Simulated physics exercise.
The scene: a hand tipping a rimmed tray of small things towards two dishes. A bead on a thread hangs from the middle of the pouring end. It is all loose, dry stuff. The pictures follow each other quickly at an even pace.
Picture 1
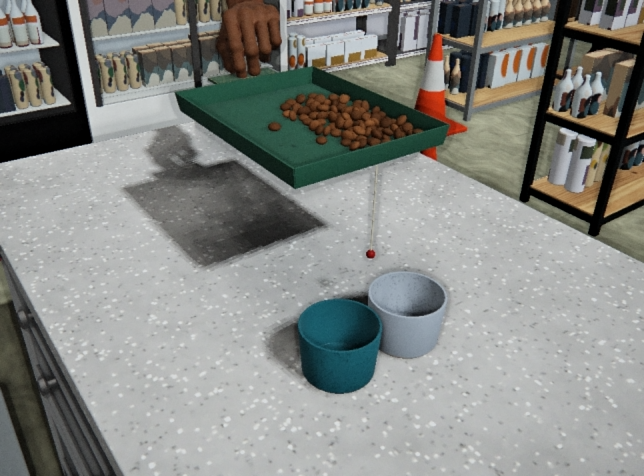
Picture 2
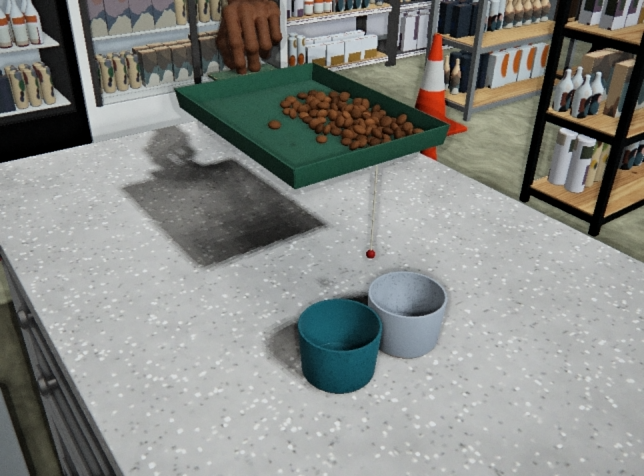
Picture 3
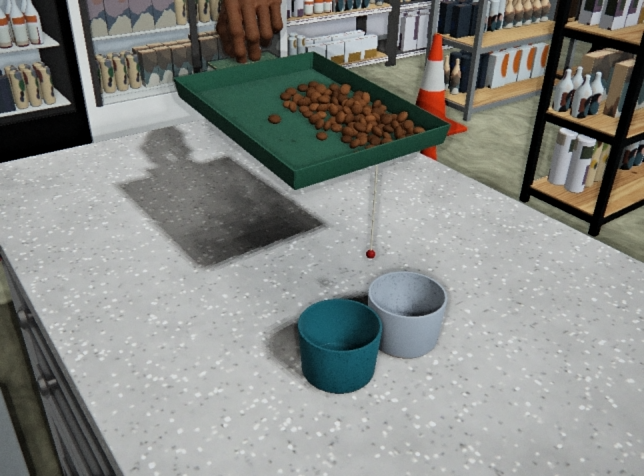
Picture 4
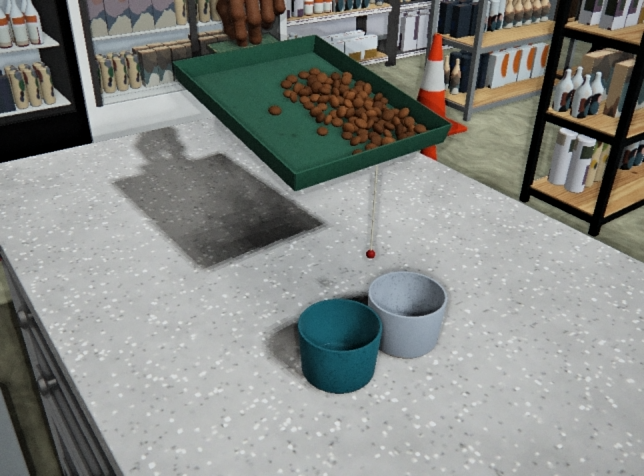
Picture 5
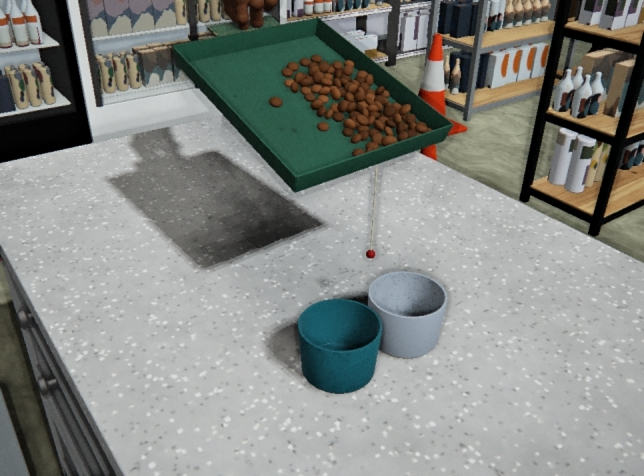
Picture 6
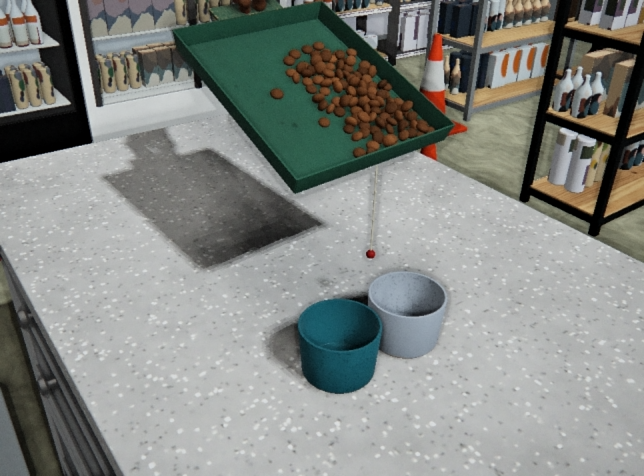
A green rimmed tray of brown kibble, held by a hand at its far end, tilts steadily steeper towards the viewer as its far end rises, while a teal dish and a grey dish stay still on the speckled counter below.
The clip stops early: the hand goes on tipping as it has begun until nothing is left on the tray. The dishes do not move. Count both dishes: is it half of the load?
In the dishes lies the larger part of it.
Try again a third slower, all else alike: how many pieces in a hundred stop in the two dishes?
Some 60 per cent.
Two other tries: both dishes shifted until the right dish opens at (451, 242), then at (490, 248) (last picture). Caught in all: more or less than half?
The first try: Under half. The second: Under half.
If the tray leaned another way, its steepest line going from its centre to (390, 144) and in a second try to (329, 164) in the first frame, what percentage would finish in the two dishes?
About 0 and 60 per cent.
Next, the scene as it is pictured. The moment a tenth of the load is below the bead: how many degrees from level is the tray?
Around 85° of tilt.
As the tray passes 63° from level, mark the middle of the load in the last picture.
Close to (386, 134).
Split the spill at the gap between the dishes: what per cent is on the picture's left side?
Roughly 40 in a hundred.
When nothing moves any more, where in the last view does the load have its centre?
Near (396, 335).
Just after the last frame, tray tipped steeply; almost all on the tray; just a few in the air.
A moment on, tray tipped past a quarter turn; roughly half on the tray; about a tenth in the left dish; roughly a quarter in the right dish; about a tenth outside both; about a tenth in the air.
Further on, tray tipped past a quarter turn; roughly a quarter in the left dish; roughly half in the right dish; roughly a quarter outside both.
When it is over, tray tipped past a quarter turn; roughly a quarter in the left dish; roughly half in the right dish; roughly a quarter outside both.
